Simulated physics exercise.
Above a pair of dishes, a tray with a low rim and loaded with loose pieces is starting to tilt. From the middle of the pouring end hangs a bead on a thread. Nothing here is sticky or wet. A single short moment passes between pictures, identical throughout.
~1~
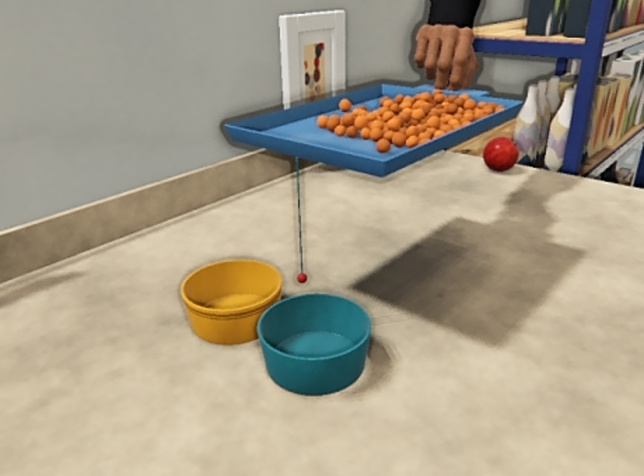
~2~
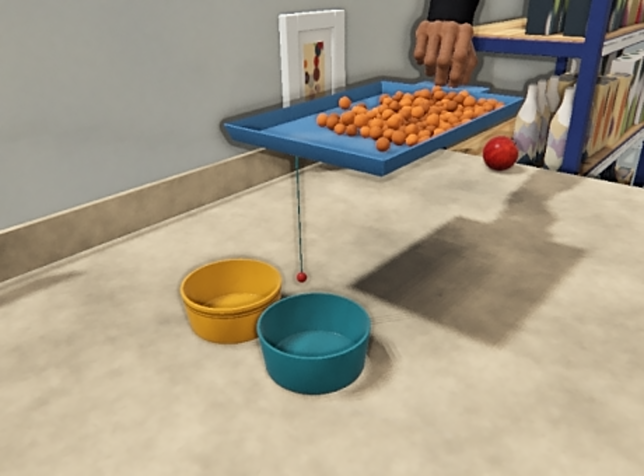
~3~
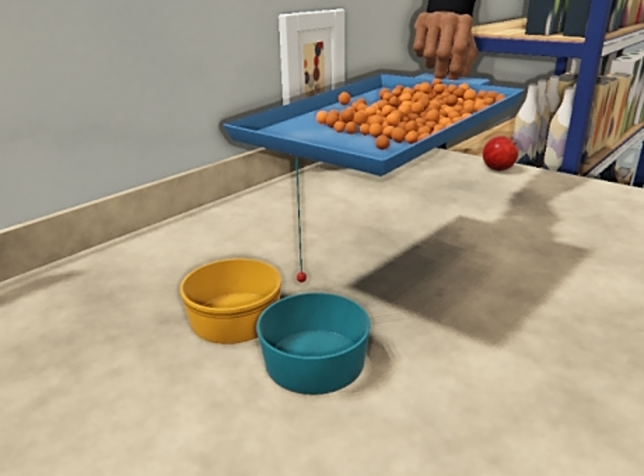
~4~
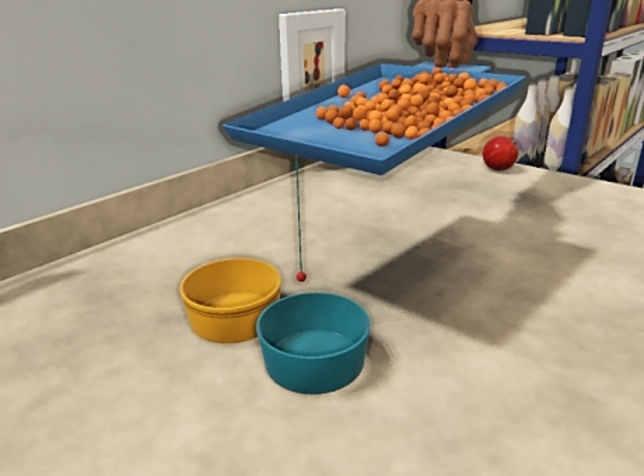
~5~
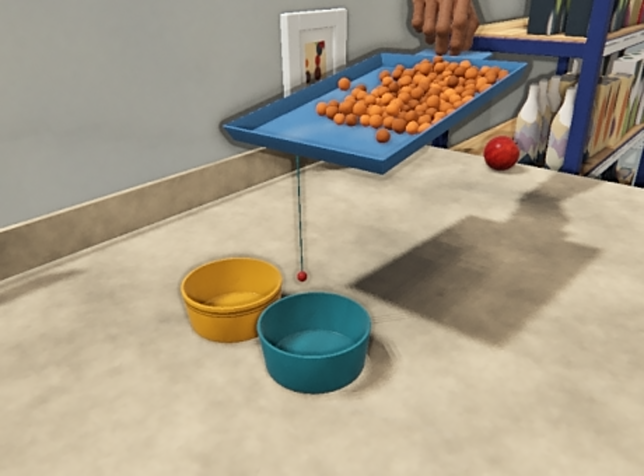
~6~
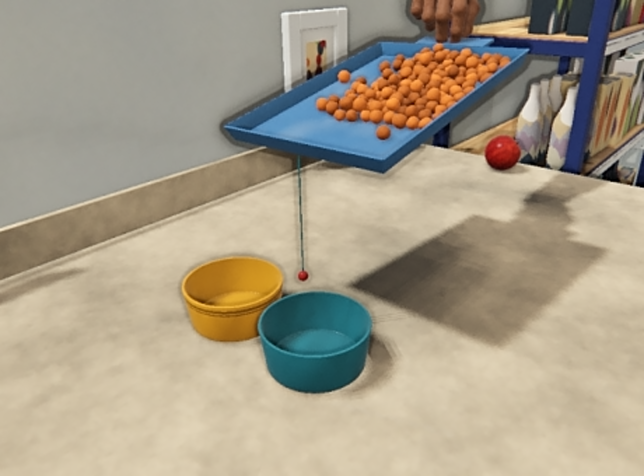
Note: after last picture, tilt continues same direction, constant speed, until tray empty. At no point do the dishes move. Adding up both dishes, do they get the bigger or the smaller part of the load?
The catch is a majority of the load.
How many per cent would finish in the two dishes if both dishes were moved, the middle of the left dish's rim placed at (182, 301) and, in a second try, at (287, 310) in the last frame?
About 50 and 40 per cent.
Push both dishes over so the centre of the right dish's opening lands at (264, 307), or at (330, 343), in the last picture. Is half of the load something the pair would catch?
In the first position past half, in the second past half.
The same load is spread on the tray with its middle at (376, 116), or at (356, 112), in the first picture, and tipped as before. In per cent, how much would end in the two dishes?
It would be roughly 60 per cent for the first and roughly 60 per cent for the second.
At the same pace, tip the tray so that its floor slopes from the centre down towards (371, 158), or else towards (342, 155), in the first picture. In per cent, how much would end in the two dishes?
You'd see roughly 40 per cent the first time and 50 per cent the second.
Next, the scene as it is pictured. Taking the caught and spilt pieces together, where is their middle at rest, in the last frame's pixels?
Roughly at pixel (250, 328).
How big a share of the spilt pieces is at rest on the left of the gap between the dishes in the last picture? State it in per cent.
Share on the left: Near 80 %.
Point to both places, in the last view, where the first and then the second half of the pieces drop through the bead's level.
Starting near (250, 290), moving on to near (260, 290).
Soon after the last picture, tray tipped steeply; nearly all on the tray; a stray few in the right dish; a stray few in the left dish; a stray few outside both; a stray few in the air.
A little later, tray tipped right over; about a quarter on the tray; about a quarter in the right dish; about a quarter in the left dish; about a quarter outside both; about a quarter in the air.
Later still, tray tipped past a quarter turn; about a quarter in the right dish; about half in the left dish; about a quarter outside both.
At rest, tray tipped past a quarter turn; about a quarter in the right dish; about half in the left dish; about a quarter outside both.
